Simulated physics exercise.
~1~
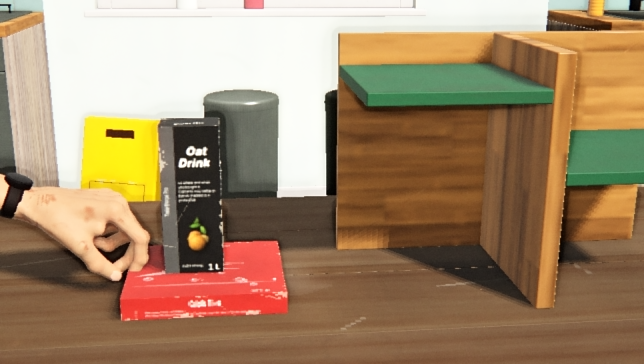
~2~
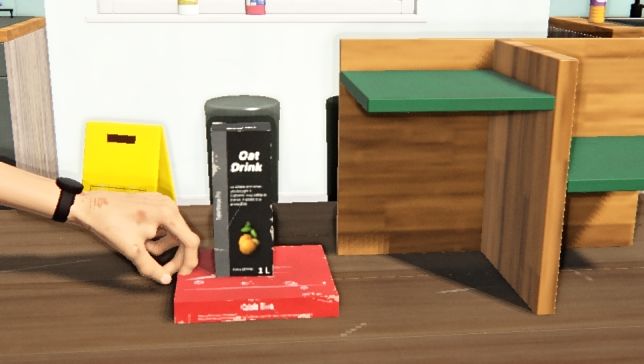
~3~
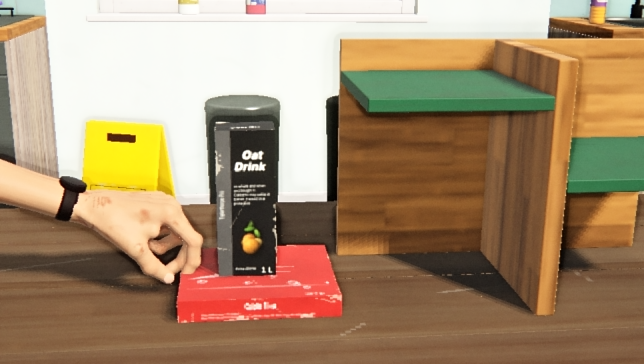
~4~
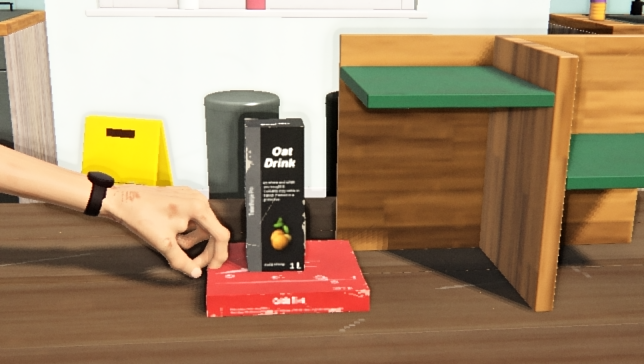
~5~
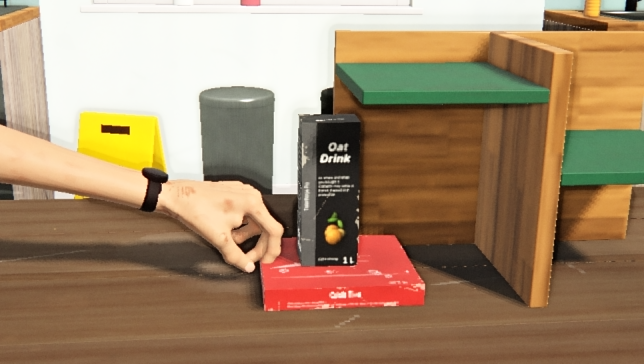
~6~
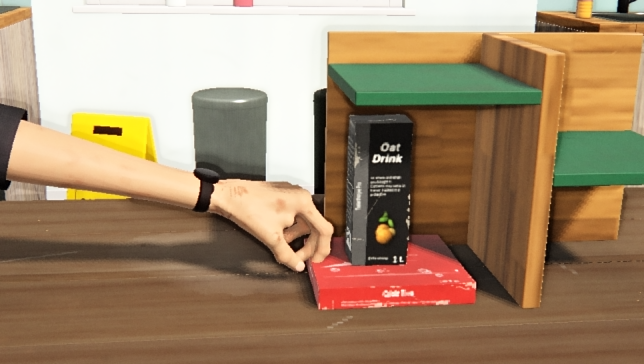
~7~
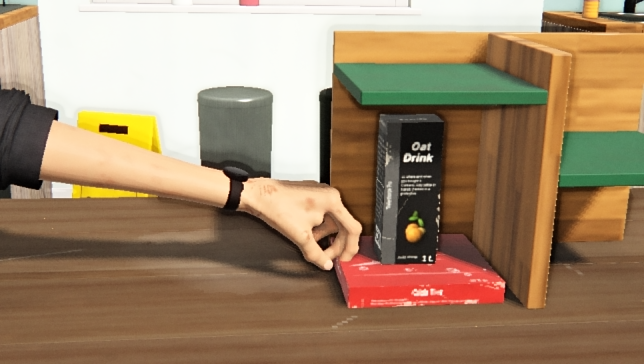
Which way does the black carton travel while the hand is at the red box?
The black carton travels to the right, standing upright on the red box.
